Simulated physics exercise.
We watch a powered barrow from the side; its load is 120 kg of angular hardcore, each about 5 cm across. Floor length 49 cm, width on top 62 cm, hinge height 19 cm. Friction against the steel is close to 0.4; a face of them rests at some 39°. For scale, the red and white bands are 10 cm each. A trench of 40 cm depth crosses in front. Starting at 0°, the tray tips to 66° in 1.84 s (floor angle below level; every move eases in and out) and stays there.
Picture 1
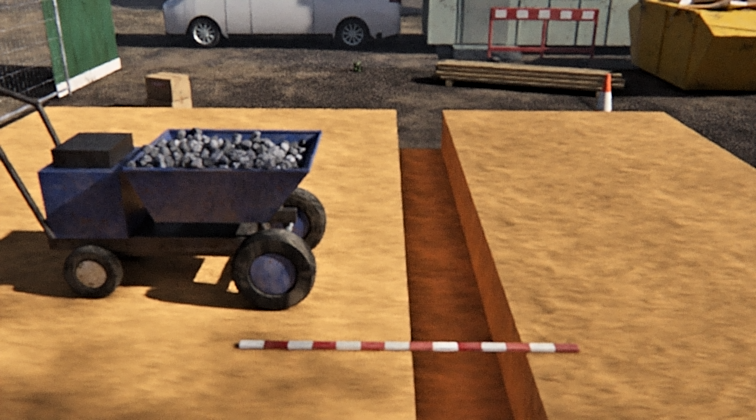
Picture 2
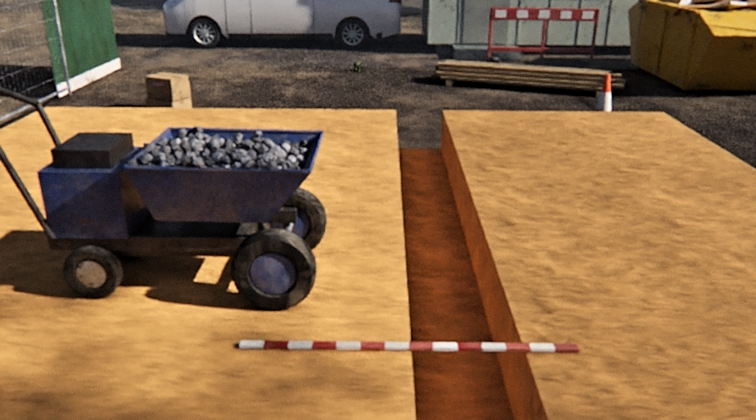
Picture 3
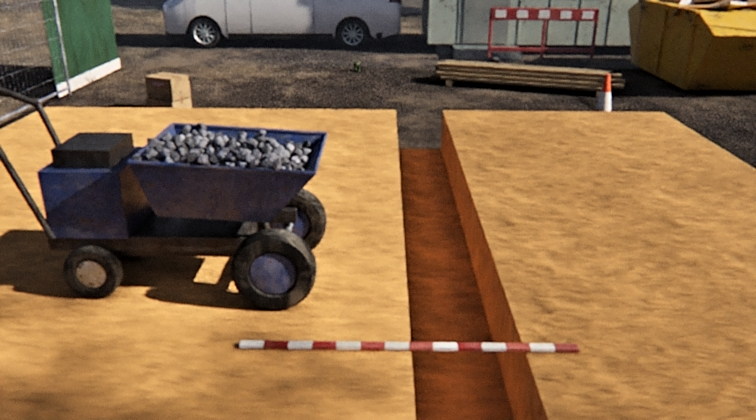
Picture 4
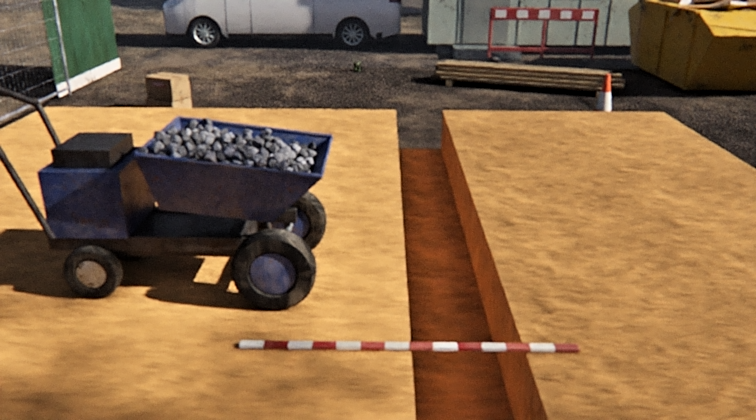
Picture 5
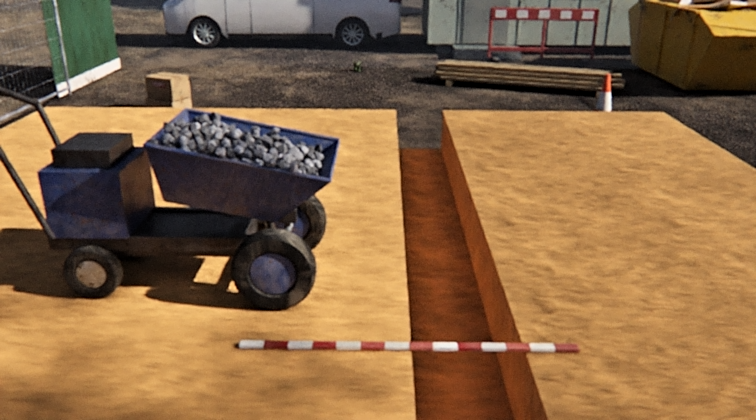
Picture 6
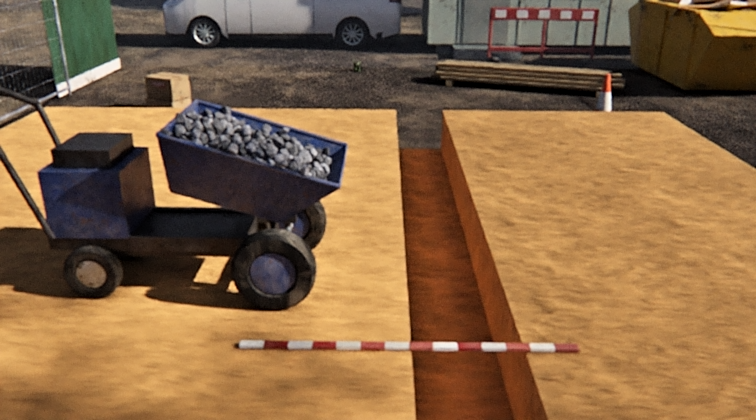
A blue powered barrow loaded with grey stones stood still beside a narrow trench, and its tray slowly tilted, the back end rising and the front lip dipping toward the right.
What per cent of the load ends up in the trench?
About 68 per cent.
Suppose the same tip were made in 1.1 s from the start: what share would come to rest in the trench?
Then about 70 per cent.
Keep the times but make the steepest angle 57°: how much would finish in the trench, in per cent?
In that case some 25 per cent.
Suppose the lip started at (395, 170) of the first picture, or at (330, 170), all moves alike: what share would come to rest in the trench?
First some 65, then 75 per cent.
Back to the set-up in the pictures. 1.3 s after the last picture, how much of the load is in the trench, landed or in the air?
About 20 per cent by then.
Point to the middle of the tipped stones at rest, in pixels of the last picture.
Near (440, 341).
Then, 0.8 s after the last picture the floor is at 56°, 99 % in the tray, 1 % short of the trench; the foremost stones are at (390, 221).
Then, 1.3 s after the last picture the floor is at 66°, 74 % in the tray, 5 % short of the trench, 21 % in the trench; the foremost stones are at (481, 352).
Then, 1.7 s after the last picture the floor is at 66°, 57 % in the tray, 5 % short of the trench, 38 % in the trench; the foremost stones are at (490, 337).
Then, 3.6 s after the last picture the floor is at 66°, 26 % in the tray, 6 % short of the trench, 68 % in the trench; the foremost stones are at (491, 338).
